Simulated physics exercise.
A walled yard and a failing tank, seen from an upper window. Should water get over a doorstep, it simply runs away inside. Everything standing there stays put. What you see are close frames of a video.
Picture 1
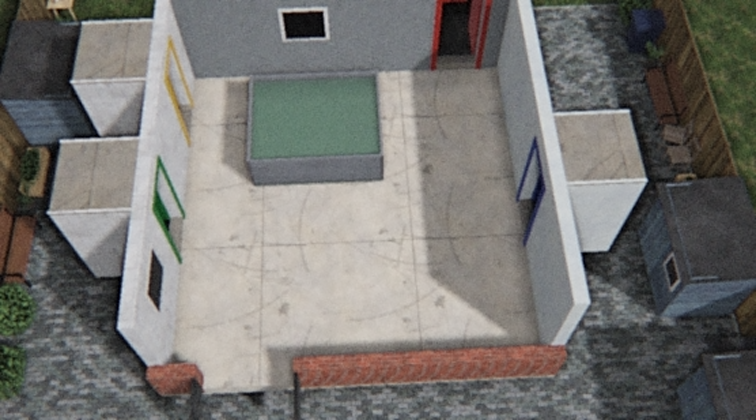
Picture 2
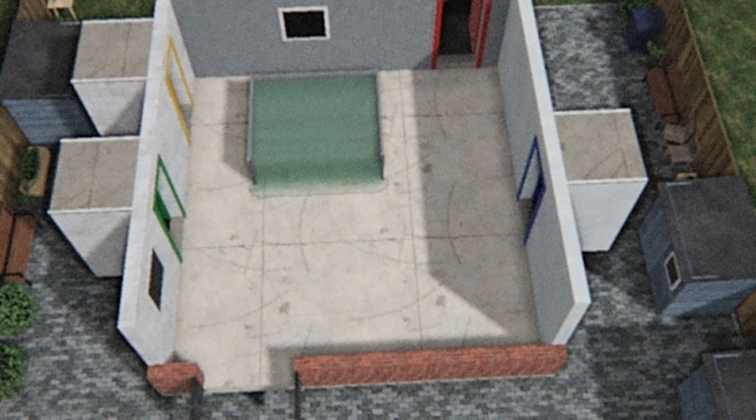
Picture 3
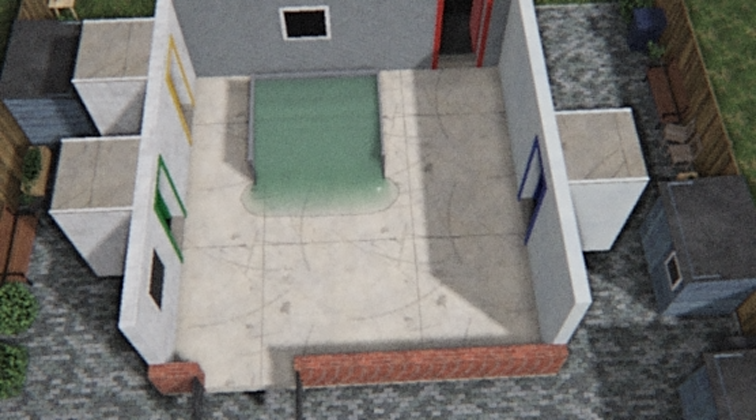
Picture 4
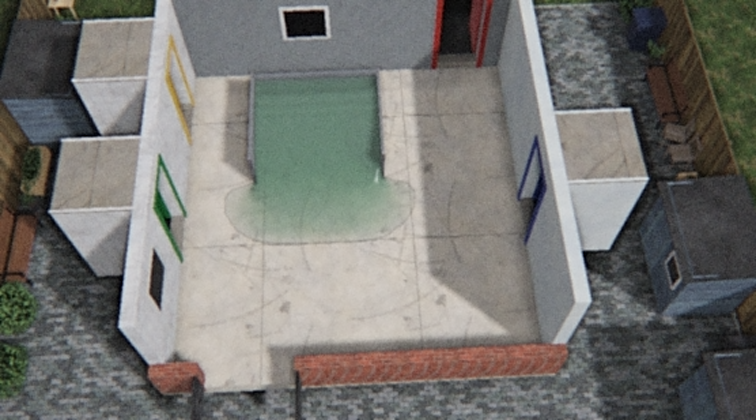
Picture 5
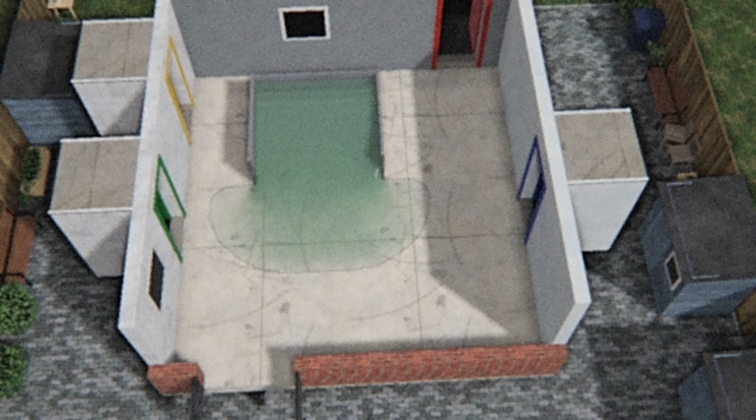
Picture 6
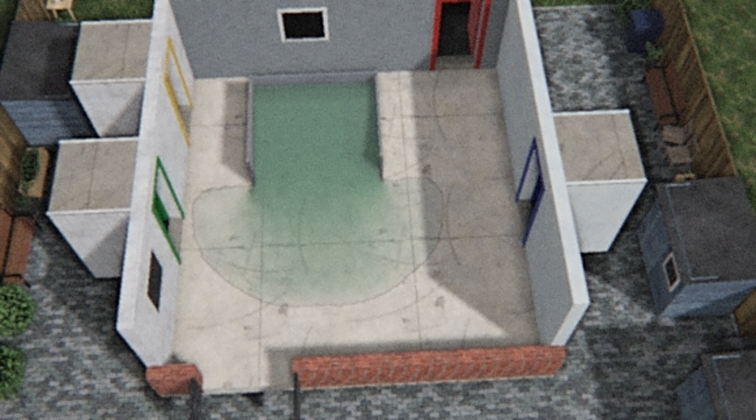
A walled yard held a tank of green water at the back, then its front side gave way and the water poured out, spreading in a widening rounded pool across the pale concrete floor.
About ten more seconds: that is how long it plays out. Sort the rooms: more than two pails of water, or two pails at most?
Green door - two pails at most; blue door - two pails at most; red door - two pails at most; yellow door - two pails at most.
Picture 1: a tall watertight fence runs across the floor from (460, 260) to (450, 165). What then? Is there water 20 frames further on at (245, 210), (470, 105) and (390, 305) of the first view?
In order: Soaked, untouched, soaked.
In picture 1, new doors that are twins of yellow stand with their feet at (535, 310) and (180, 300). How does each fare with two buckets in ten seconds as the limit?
Goes past it, then falls short.
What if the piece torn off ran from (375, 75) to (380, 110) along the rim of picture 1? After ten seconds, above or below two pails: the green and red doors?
Outcome - green door comes in lower, red door breaks the threshold.
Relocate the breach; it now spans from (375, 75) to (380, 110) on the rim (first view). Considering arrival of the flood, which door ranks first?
The one in red.
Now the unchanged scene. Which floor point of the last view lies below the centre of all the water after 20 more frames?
Somewhere near (353, 271).
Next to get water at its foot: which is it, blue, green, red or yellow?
I choose the green one.
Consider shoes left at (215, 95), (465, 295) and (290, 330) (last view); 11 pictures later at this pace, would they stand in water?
First spared, then swamped, then swamped.
A moment on, water covers 55 % of the floor; the green door wet at the sill, nothing in, the blue door not reached, the red door not reached, the yellow door not reached.
Next, water covers 60 % of the floor; the green door wet at the sill, nothing in, the blue door not reached, the red door not reached, the yellow door not reached.
Then, water covers 60 % of the floor; the green door wet at the sill, nothing in, the blue door wet at the sill, nothing in, the red door not reached, the yellow door not reached.
Later, water covers 85 % of the floor; the green door wet at the sill, nothing in, the blue door wet at the sill, nothing in, the red door wet at the sill, nothing in, the yellow door not reached.
In the end, water covers 100 % of the floor; the green door wet at the sill, nothing in, the blue door wet at the sill, nothing in, the red door wet at the sill, nothing in, the yellow door wet at the sill, nothing in.
